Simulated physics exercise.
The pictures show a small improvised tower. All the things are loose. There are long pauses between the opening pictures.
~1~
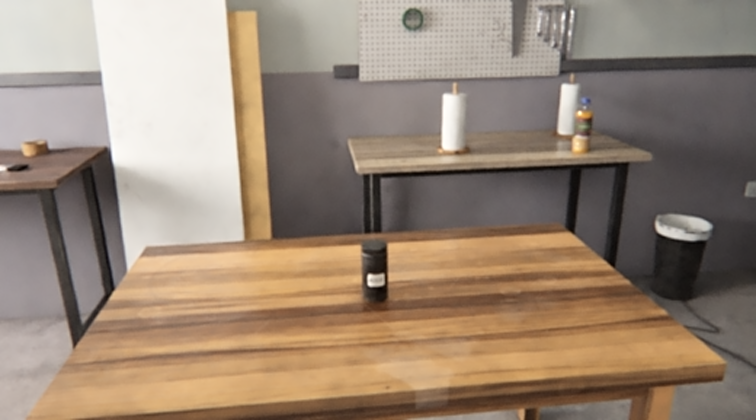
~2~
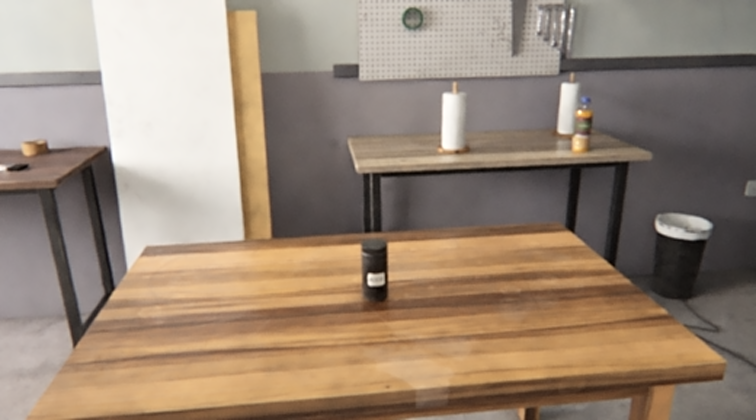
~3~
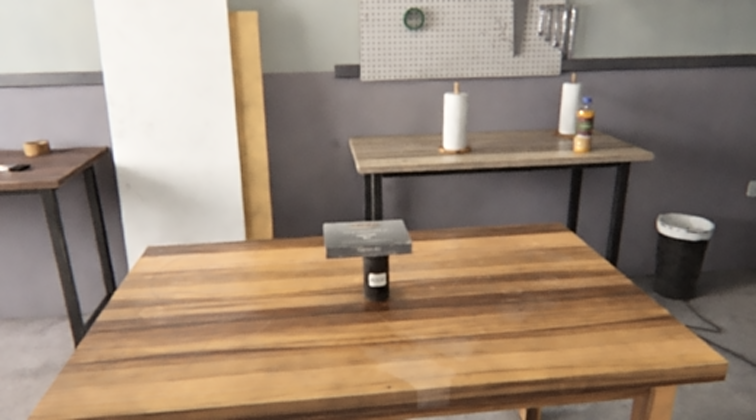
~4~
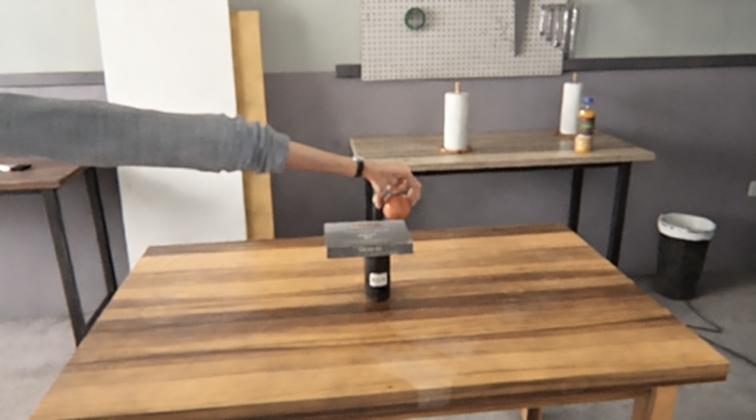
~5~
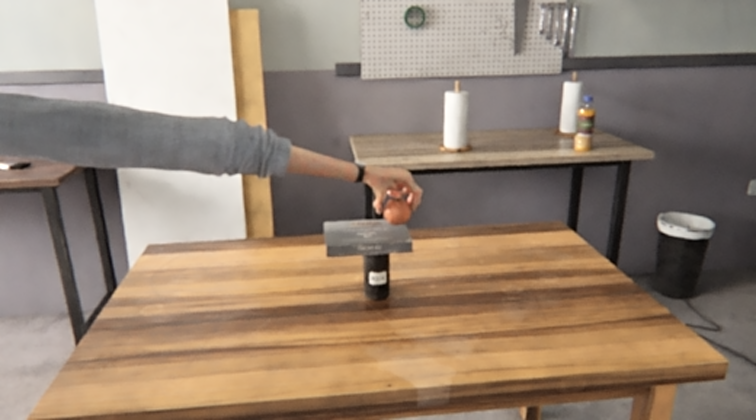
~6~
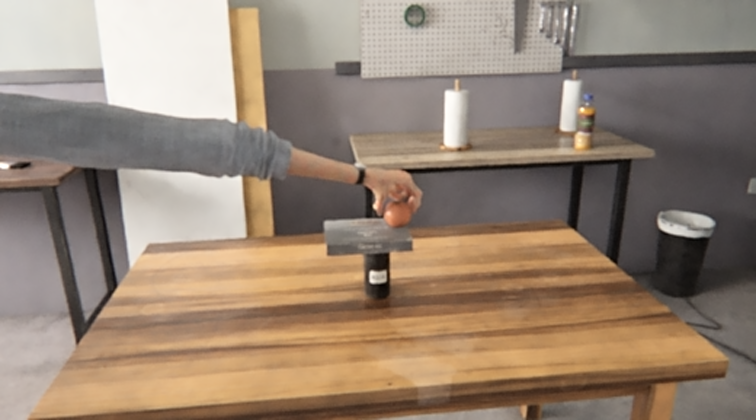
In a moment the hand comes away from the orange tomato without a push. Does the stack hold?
In the end the stack stays up.
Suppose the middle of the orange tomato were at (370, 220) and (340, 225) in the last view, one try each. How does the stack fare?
In the first case it stays up; in the second case it comes apart.
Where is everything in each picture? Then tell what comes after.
In the first picture, the last thing is not in view yet; black jar (375, 270).
In the second picture, the last thing is not in view yet; black jar (375, 270).
In the third picture, the last thing is not in view yet; black jar (376, 270).
In the fourth picture, still above its spot; orange tomato (396, 207); black jar (377, 270).
In the fifth picture, still above its spot; orange tomato (397, 212); black jar (377, 269).
In the sixth picture, in place under the hand; orange tomato (397, 214); black jar (377, 267).
Then, 0.20 s past the last view, nothing moves.
Then, 0.50 s past the last view, orange tomato resting near (397, 214).
Finally, all 3 still in place. Final places as the last picture's camera would see them, orange tomato near (397, 214). The stack keeps its balance.
